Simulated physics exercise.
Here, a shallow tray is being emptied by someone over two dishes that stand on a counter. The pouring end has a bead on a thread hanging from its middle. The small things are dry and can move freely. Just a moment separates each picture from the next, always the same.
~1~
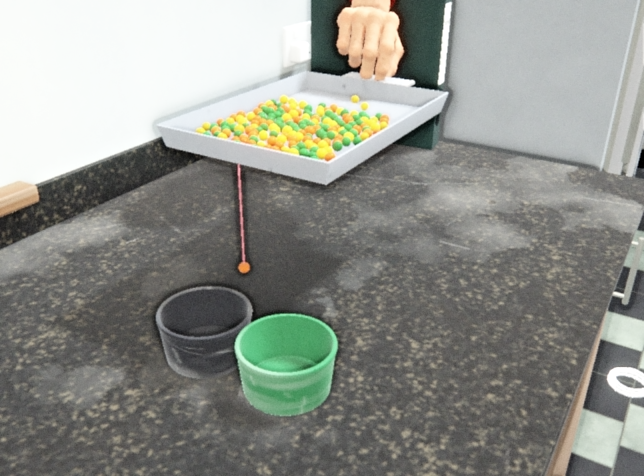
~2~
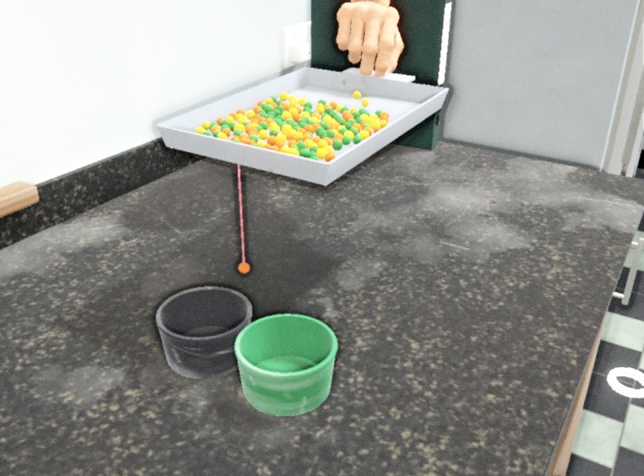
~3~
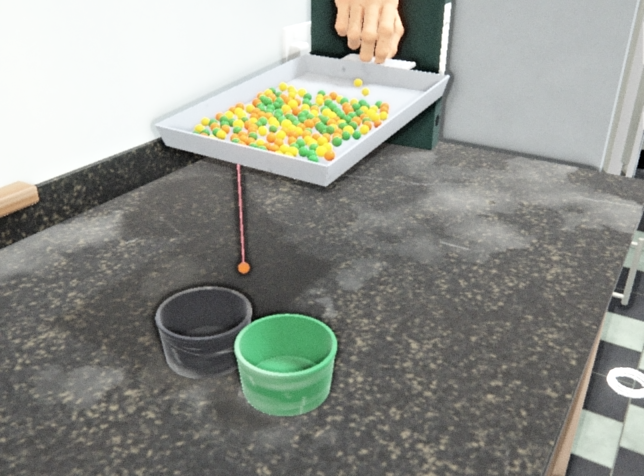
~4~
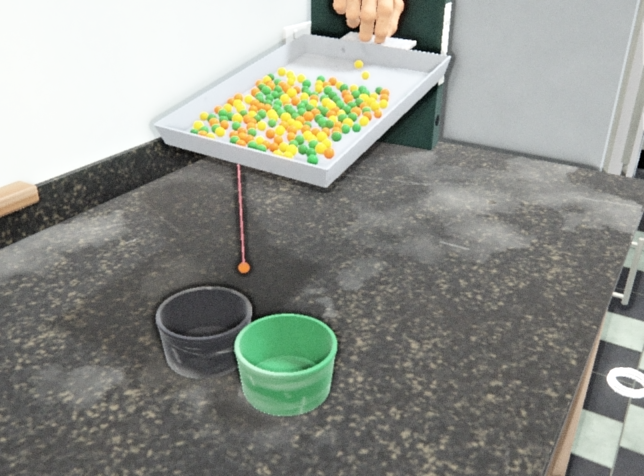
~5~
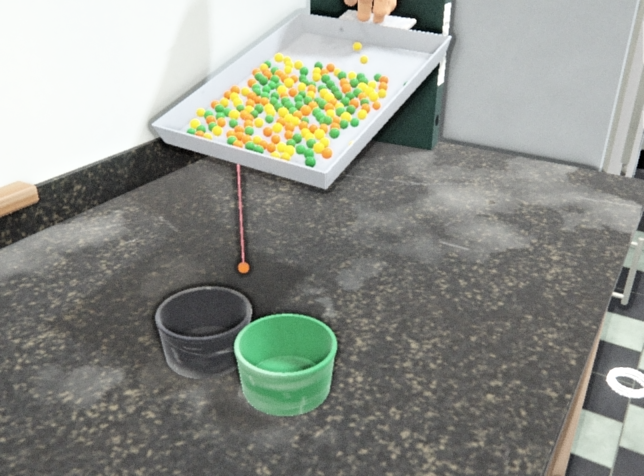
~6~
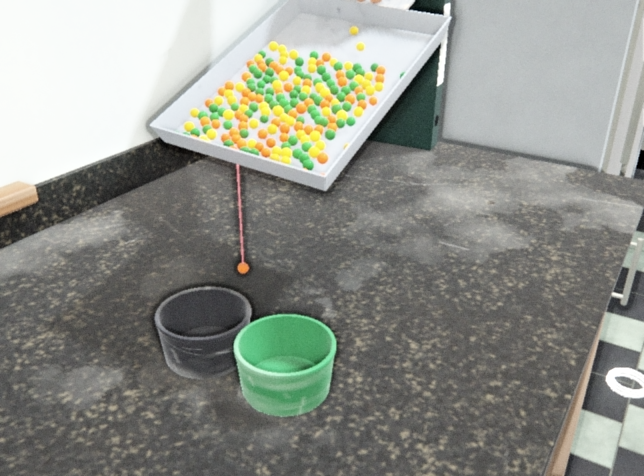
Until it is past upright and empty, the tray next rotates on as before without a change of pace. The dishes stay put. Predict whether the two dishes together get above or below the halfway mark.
Above.
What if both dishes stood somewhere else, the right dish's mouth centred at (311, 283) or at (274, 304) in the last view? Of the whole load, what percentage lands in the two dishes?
Respectively 0 percent and 30 percent.
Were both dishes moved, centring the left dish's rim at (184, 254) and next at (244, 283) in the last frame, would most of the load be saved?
Try 1: Not up to half; try 2: Not up to half.
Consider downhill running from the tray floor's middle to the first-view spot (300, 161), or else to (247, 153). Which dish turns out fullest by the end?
Outcome by order - one: Right side; two: Left side.
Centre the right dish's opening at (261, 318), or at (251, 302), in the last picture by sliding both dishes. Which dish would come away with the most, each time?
The dish at right, then the dish at right.
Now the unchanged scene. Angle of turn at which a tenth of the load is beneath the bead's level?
I'd put it at about 80 degrees.
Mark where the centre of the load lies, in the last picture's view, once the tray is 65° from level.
Somewhere about pixel (257, 145).
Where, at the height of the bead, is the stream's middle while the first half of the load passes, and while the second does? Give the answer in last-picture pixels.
Early half: (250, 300); late half: (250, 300).
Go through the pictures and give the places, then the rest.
In the first frame, corners of the pouring end at (165, 124) and (326, 160), level; middle of the load at (293, 128), round plastic beads; left dish at (175, 351); right dish at (258, 387); bead on its thread at (244, 267).
In the second frame, corners of the pouring end at (164, 124) and (326, 161), level; middle of the load at (293, 126).
In the third frame, corners of the pouring end at (163, 124) and (325, 162), tipped barely, lowest at the right corner; middle of the load at (292, 121).
In the fourth frame, corners of the pouring end at (162, 123) and (325, 165), tipped a little, lowest at the right corner; middle of the load at (292, 113).
In the fifth frame, corners of the pouring end at (160, 123) and (324, 168), tipped clearly, lowest at the right corner; middle of the load at (289, 106).
In the sixth frame, corners of the pouring end at (158, 123) and (322, 171), tipped clearly, lowest at the right corner; middle of the load at (284, 104), nearly all on the move; left dish at (174, 352); right dish at (257, 388).
Soon after the last picture, tray tipped steeply; nearly all on the tray; a small part in the air.
A little later, tray tipped past a quarter turn; a small part on the tray; about a quarter in the right dish; about a quarter in the left dish; a small part outside both; about a quarter in the air.
Later still, tray tipped past a quarter turn; about half in the right dish; about a third in the left dish; about a quarter outside both.
By the end, tray tipped past a quarter turn; about half in the right dish; about a third in the left dish; about a quarter outside both.
